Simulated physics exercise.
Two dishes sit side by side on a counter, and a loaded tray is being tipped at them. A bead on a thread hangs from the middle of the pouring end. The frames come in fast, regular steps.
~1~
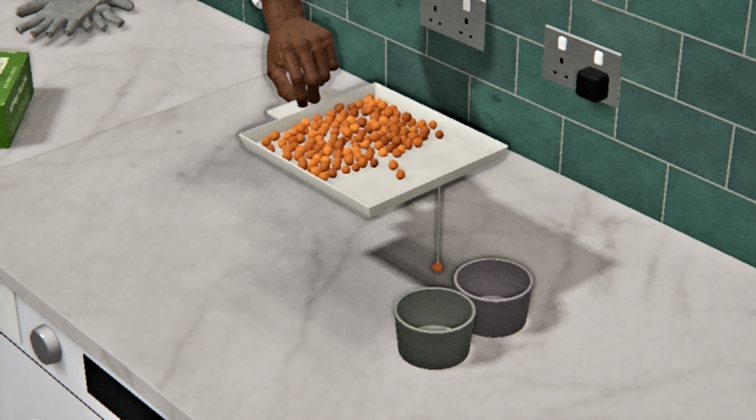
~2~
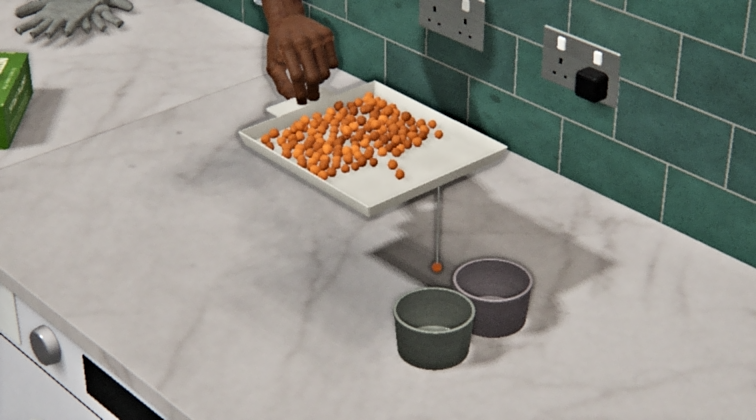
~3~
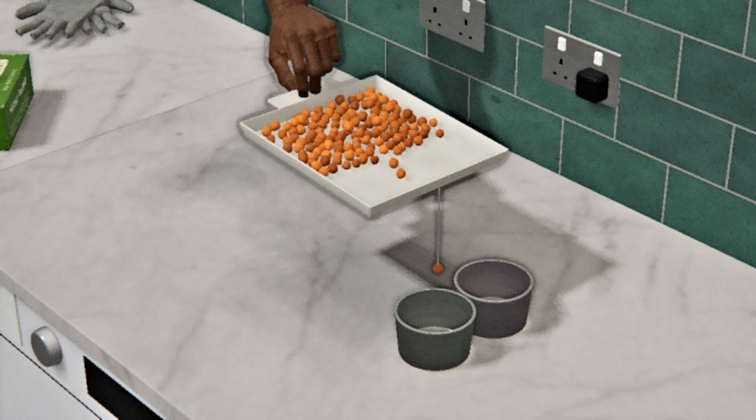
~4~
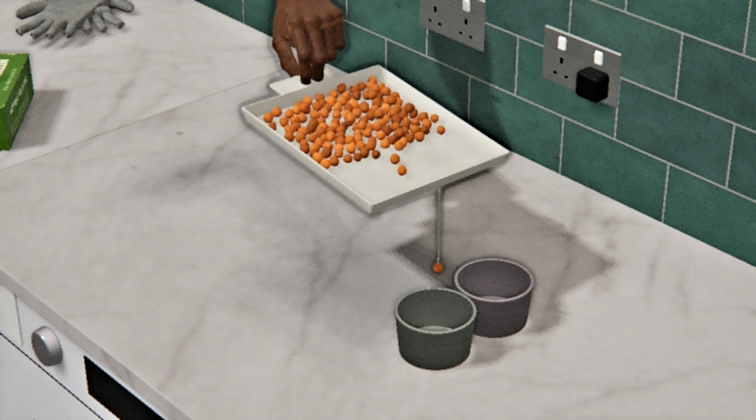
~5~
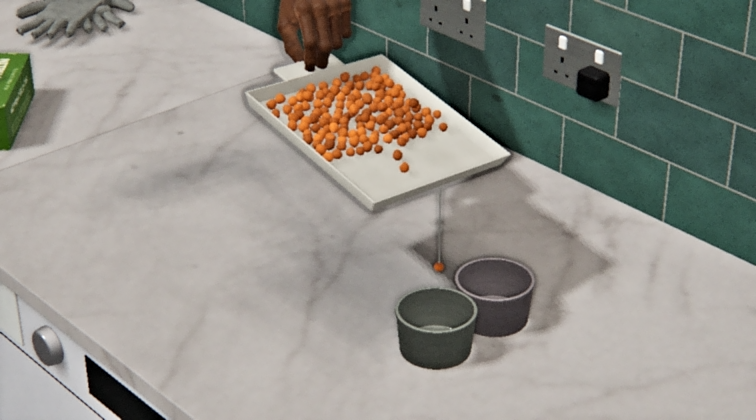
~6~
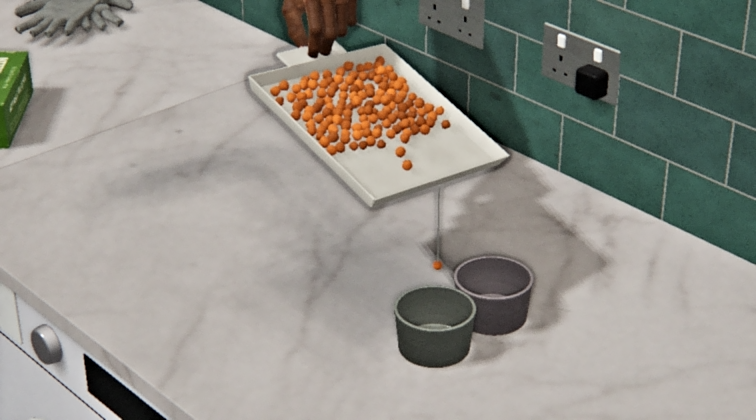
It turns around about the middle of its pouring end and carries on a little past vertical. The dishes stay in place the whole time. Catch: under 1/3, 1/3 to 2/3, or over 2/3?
1/3 to 2/3.
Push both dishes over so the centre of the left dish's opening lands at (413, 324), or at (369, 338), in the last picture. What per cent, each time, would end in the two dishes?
20 %, 0 %.
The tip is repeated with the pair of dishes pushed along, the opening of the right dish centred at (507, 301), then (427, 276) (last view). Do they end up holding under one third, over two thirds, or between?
Under a third; less than a third.
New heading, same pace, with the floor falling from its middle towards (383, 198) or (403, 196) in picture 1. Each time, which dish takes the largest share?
One after the other: The leftmost dish, the leftmost dish.
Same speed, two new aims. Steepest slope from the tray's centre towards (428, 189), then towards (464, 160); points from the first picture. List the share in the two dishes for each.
Around 70 per cent first, around 20 per cent next.
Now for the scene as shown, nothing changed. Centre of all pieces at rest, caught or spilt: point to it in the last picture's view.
Last view, centre at rest - approx. (501, 302).
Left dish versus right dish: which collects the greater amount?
Simple - that is the right-placed one.
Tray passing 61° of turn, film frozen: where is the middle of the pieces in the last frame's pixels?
Roughly at (467, 158).
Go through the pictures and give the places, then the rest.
Corners of the pouring end at (370, 204) and (501, 146), level; middle of the load at (347, 137), coated peanuts; left dish at (462, 342); right dish at (520, 311); bead on its thread at (438, 267), in the first picture.
Corners of the pouring end at (369, 204) and (500, 147), level; middle of the load at (346, 136), in the second picture.
Corners of the pouring end at (371, 203) and (501, 149), tipped barely, lowest at the right corner; middle of the load at (347, 131), in the third picture.
Corners of the pouring end at (372, 201) and (502, 151), tipped a little, lowest at the right corner; middle of the load at (349, 122), in the fourth picture.
Corners of the pouring end at (375, 198) and (504, 153), tipped a little, lowest at the right corner; middle of the load at (352, 113), in the fifth picture.
Corners of the pouring end at (375, 195) and (503, 153), tipped clearly, lowest at the right corner; middle of the load at (362, 111); left dish at (462, 340); right dish at (520, 308), in the sixth picture.
Soon, tray tipped steeply; most on the tray; a stray few in the left dish; a small part in the right dish; a stray few outside both; a small part in the air.
A while on, tray tipped right over; a small part on the tray; a stray few in the left dish; about a third in the right dish; about a quarter outside both; a small part in the air.
Towards the end, tray tipped past a quarter turn; a small part in the left dish; about half in the right dish; about half outside both.
Finally, tray tipped past a quarter turn; a small part in the left dish; about half in the right dish; about half outside both.
